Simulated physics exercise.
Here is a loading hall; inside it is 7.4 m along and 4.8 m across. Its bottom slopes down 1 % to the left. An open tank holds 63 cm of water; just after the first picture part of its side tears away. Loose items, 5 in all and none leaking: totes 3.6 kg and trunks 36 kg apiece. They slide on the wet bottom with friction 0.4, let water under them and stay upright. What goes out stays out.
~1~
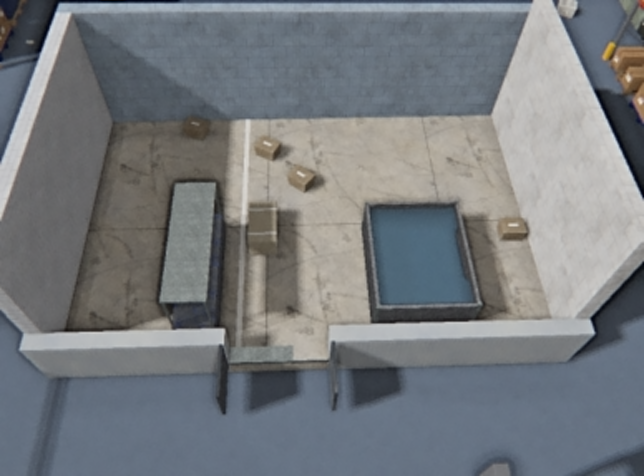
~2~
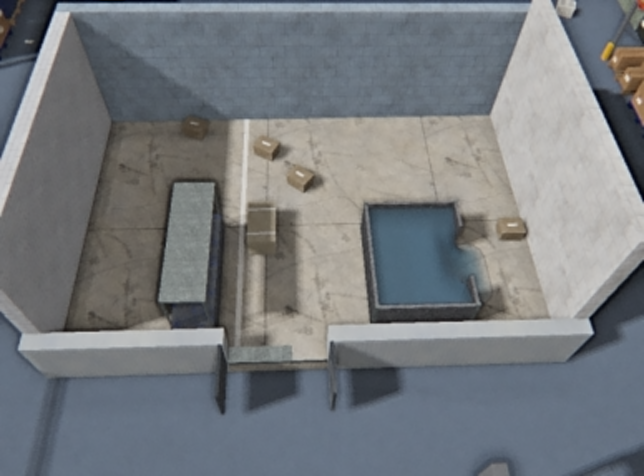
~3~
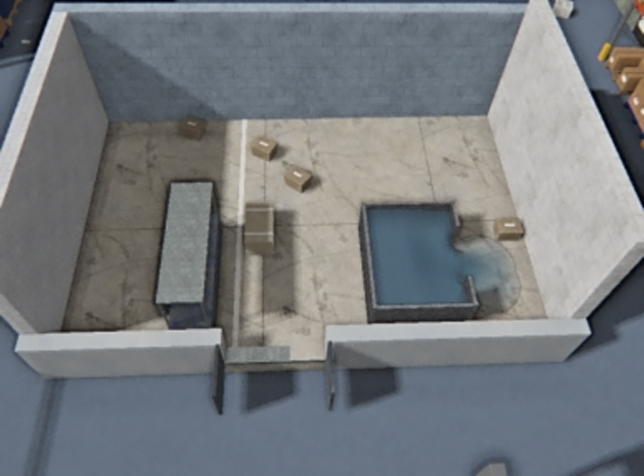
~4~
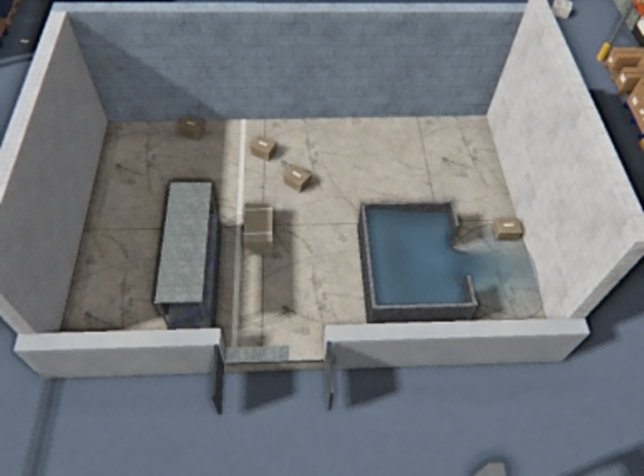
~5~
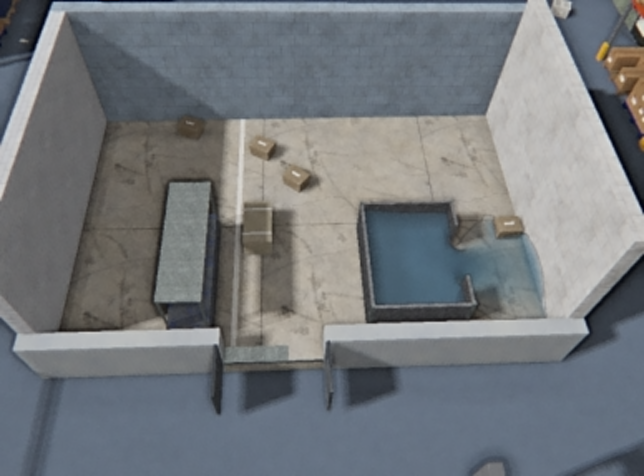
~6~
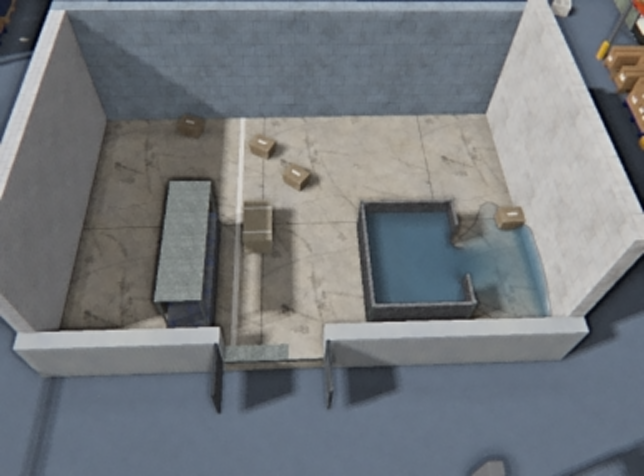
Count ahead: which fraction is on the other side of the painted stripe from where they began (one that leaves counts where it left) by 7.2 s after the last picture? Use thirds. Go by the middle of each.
That comes to one to two thirds.
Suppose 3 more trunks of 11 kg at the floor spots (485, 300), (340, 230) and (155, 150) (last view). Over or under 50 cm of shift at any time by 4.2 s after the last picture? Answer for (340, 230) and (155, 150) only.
In turn: Less, short of it.
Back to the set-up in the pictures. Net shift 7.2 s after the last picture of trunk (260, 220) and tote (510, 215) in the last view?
In turn: 0 cm, 650 cm.
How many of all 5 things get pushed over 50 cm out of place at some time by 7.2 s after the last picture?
I count 4.
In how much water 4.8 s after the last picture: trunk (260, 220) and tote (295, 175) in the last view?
About 2 and 2 cm.
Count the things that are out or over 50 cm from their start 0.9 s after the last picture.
I count 1.
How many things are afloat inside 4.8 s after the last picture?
2 of them.
Then, 0.9 s after the last picture 0 of 5 are over the mark; 0 afloat.
Then, 2.8 s after the last picture 0 of 5 are over the mark; 0 afloat.
Then, 4.8 s after the last picture 1 of 5 are over the mark; 2 afloat.
Then, 7.2 s after the last picture 2 of 5 are over the mark; 3 afloat.
